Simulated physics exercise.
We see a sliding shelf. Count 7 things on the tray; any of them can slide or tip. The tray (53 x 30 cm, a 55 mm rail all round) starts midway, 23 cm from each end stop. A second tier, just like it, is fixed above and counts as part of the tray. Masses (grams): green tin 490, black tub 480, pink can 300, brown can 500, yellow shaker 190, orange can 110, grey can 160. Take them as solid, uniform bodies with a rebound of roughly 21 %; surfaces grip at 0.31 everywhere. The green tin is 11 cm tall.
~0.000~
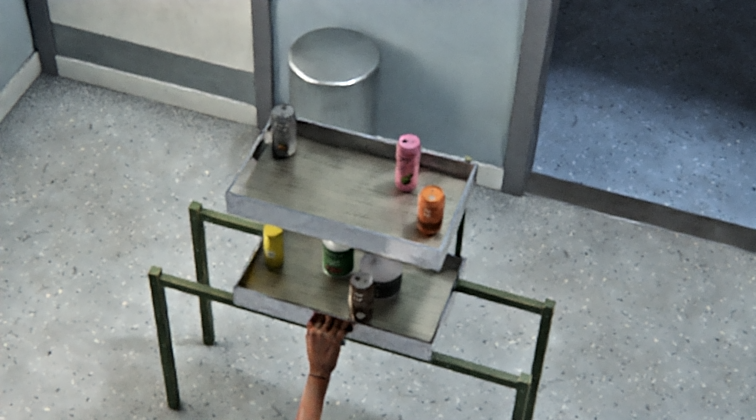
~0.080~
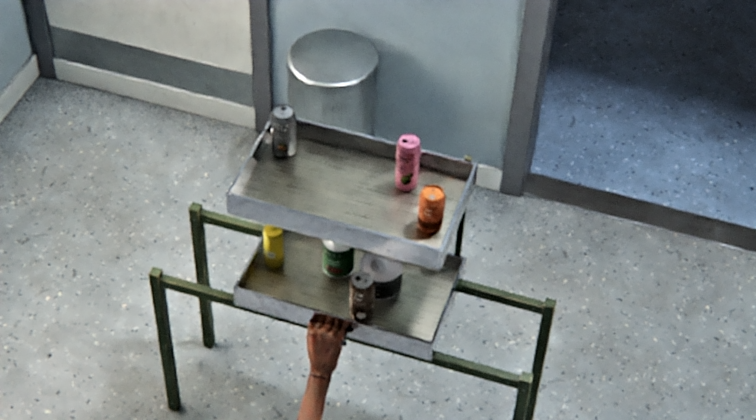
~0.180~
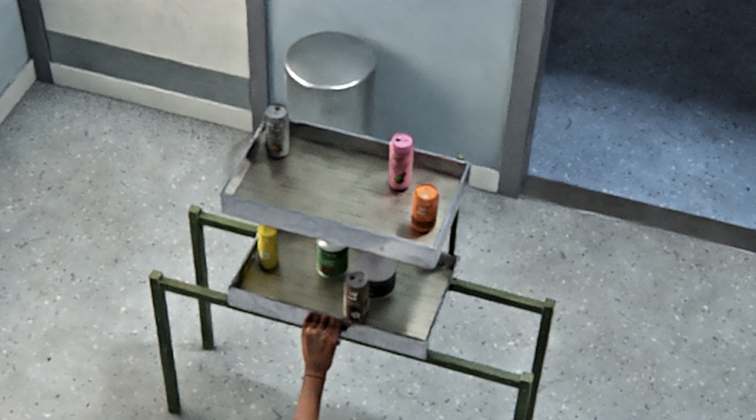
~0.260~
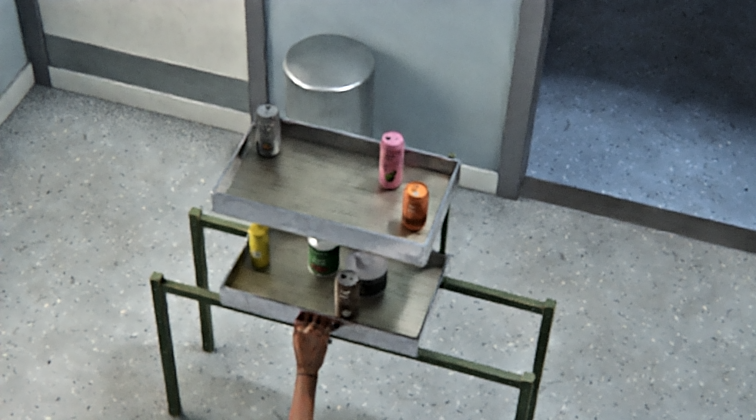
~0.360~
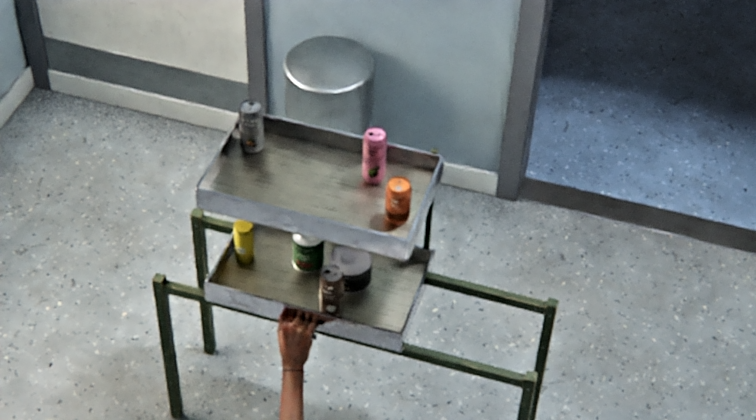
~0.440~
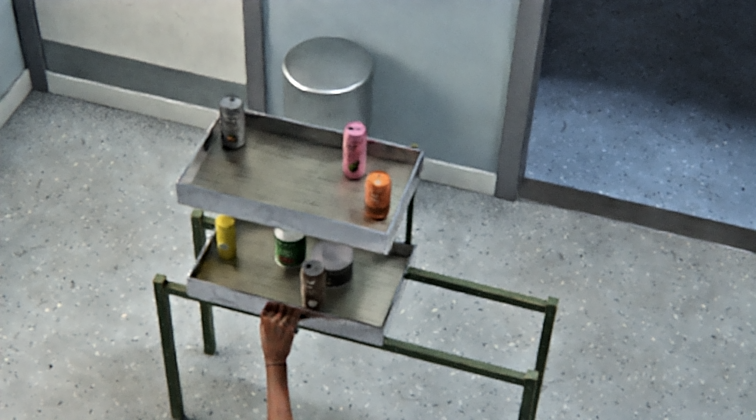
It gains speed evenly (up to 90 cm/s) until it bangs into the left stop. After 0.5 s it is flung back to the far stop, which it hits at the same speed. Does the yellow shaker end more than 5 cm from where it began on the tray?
The yellow shaker gets shifted.
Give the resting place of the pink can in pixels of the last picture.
At about (502, 185).
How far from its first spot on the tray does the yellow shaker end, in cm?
About 11 cm.
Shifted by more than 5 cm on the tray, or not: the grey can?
The grey can gets shifted.
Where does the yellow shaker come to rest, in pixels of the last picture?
At about (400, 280).
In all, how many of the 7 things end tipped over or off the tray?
That comes to 0.
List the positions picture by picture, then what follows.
In the first picture, tray midway; yellow shaker (274, 245); green tin (339, 253).
In the second picture, tray midway; pink can (408, 163); brown can (362, 299).
In the third picture, tray 2 cm left; orange can (425, 209); grey can (277, 131).
In the fourth picture, tray 4 cm left; green tin (324, 252); black tub (366, 273).
In the fifth picture, tray 9 cm left; pink can (375, 156); brown can (332, 292).
In the sixth picture, tray 15 cm left; yellow shaker (226, 237); orange can (378, 195).
After 0.74 s, tray 23 cm left; brown can moved 11 cm; pink can moved 11 cm; green tin moved 11 cm.
After 2.14 s, tray 23 cm right; yellow shaker moved 5 cm near (377, 274); orange can moved 6 cm; green tin moved 6 cm.
In the end (2.7 s), not toppled but over 5 cm from the start, yellow shaker and grey can; the other 5 under 5 cm from the start. At the end, from the last picture's camera, yellow shaker near (400, 280).
